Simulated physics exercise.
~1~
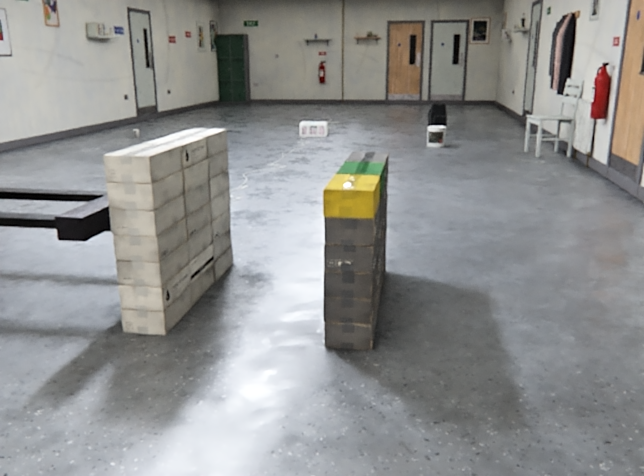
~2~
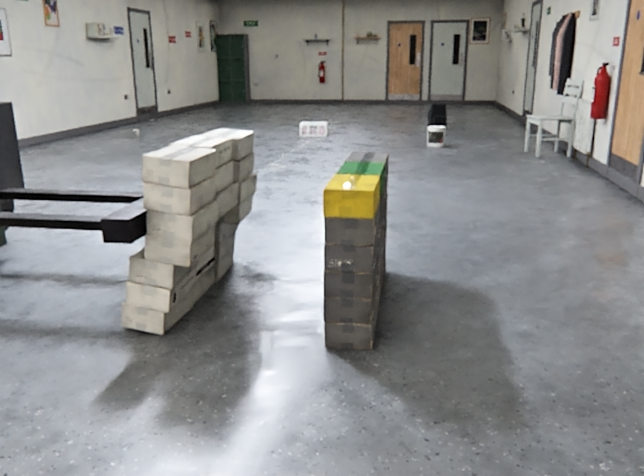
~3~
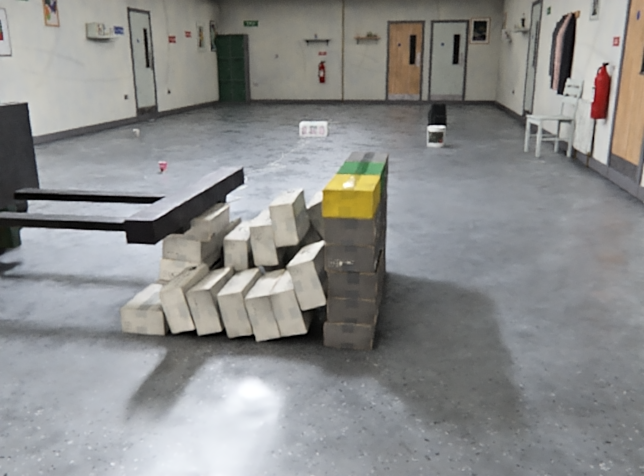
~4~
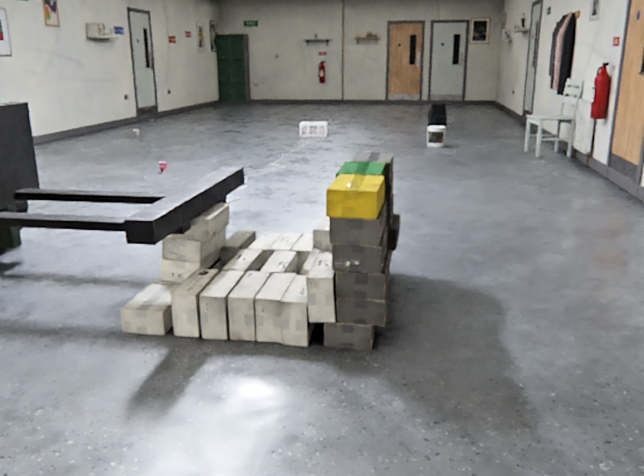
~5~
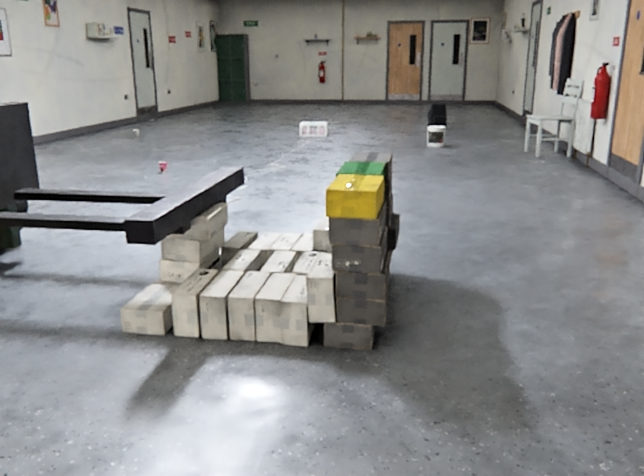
In a wide grey-floored hall with pale walls, doors and a red fire extinguisher, a still, slightly raised view faces two walls of stacked boxes. The pale wall stands on the left, and a dark grey one topped with yellow and green boxes stands to its right. A black forked frame moves in from the left and pushes the upper part of the pale wall rightward. The pale boxes lean and topple against the dark wall as the frame stops. They settle in a low heap, while the dark wall, shifted slightly, stays standing with its green and yellow boxes still on top.
